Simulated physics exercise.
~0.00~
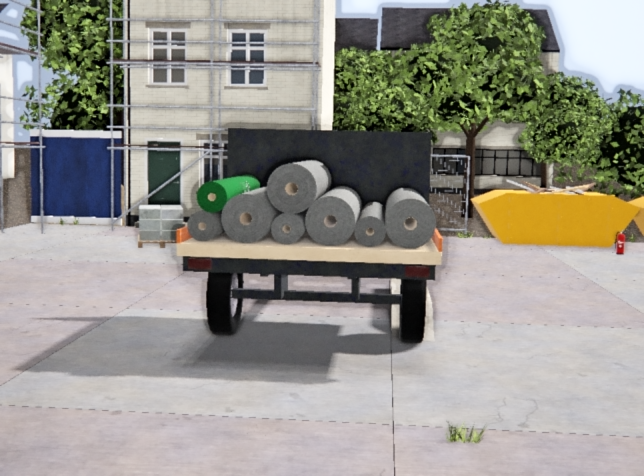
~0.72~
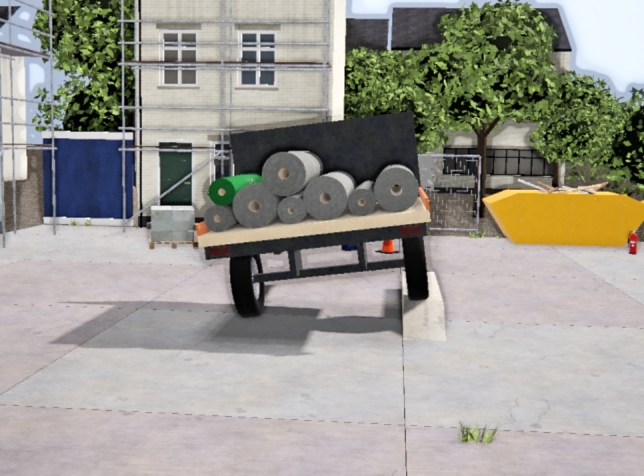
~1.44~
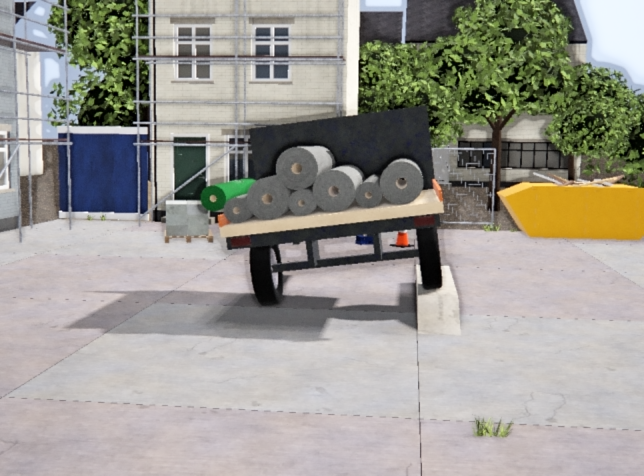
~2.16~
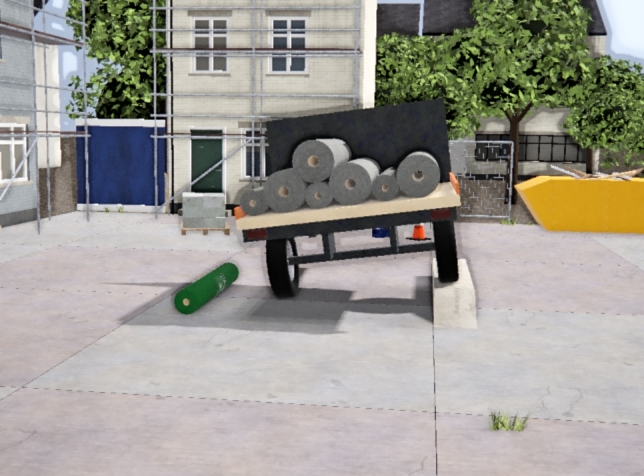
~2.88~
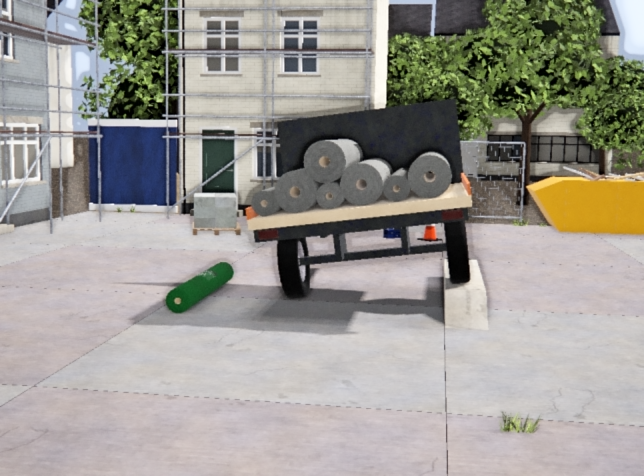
A flat trailer, seen from behind and loaded with loose grey rolls and one green roll, creeps across a paved yard in front of a scaffolded house. Its right wheel climbs onto a raised slab, and the bed tips down towards the left. The green roll, lying at the left of the load, shifts outward and drops over the left side. It lands on the paving beside the trailer, while the grey rolls stay piled on the deck. At the end the trailer stands tilted with its right wheel on the slab, and the green roll lies on the ground to the left.
